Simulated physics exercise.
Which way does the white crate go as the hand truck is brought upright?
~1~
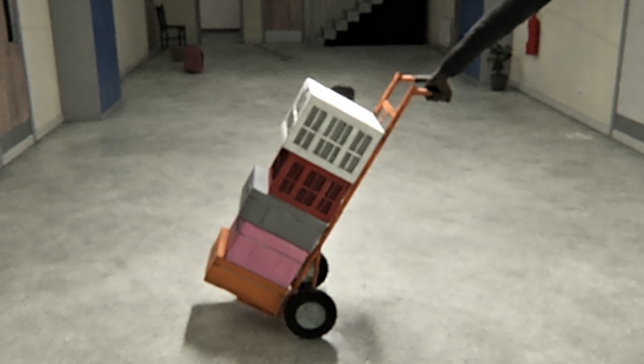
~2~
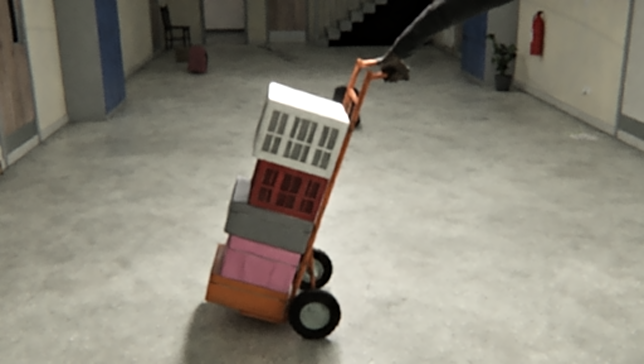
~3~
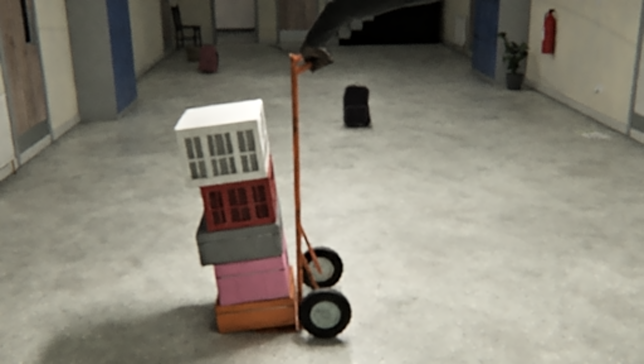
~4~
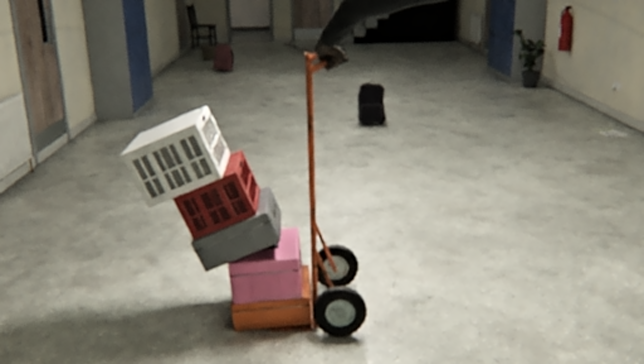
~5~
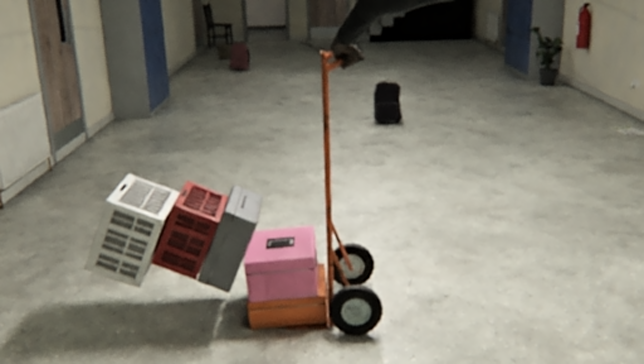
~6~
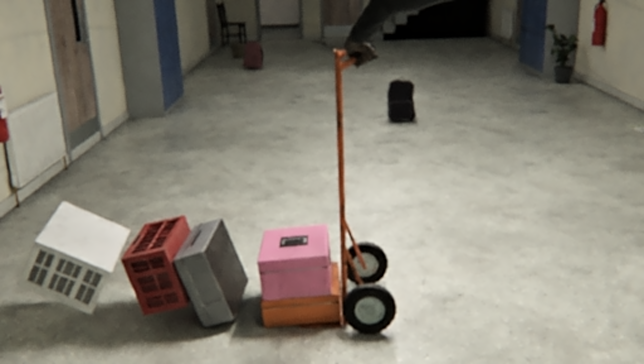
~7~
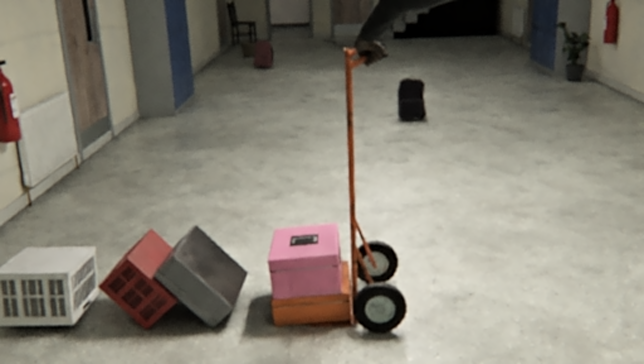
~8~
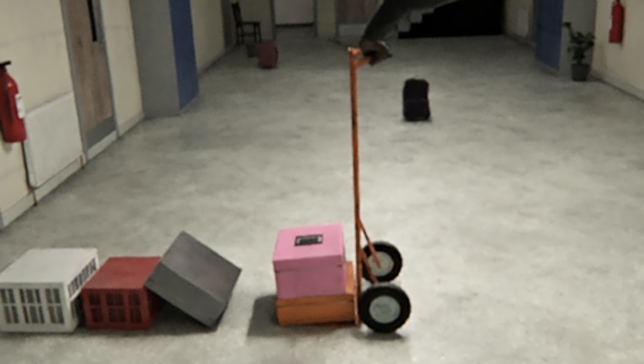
The white crate moves to the left, falling off the stack and landing on the floor on that side.
A loaded orange hand truck swings upright, and its top three containers topple onto the floor.
